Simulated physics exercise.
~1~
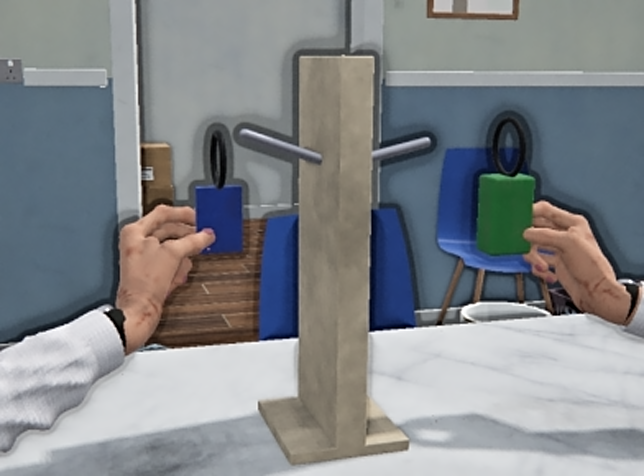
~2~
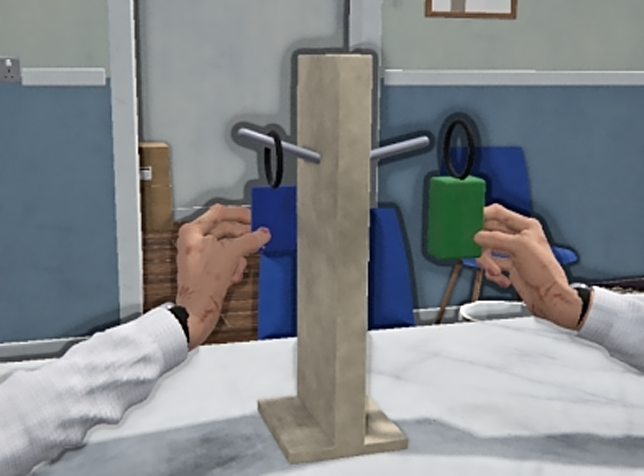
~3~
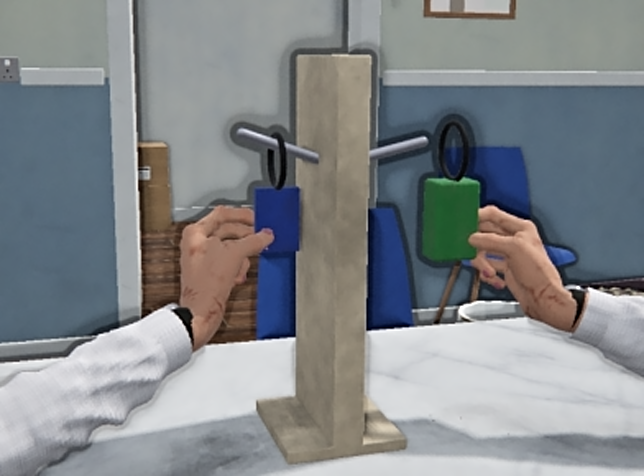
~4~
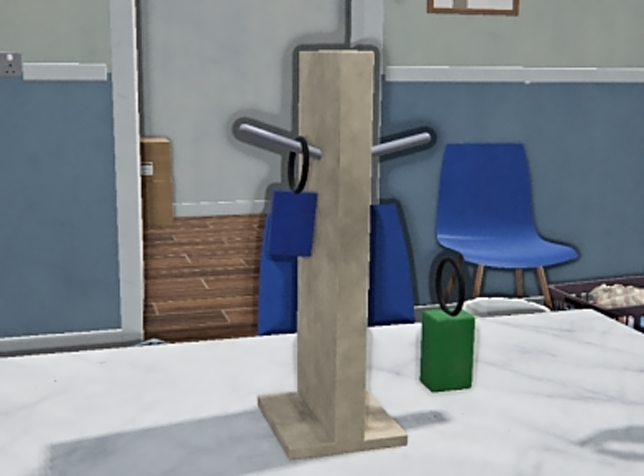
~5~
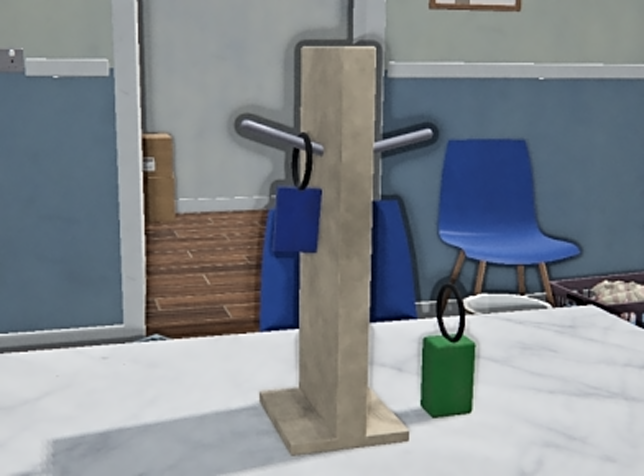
Blue tag and green pouch brought by two hands to a wooden peg stand, the tag staying hooked, the pouch dropping to the table.
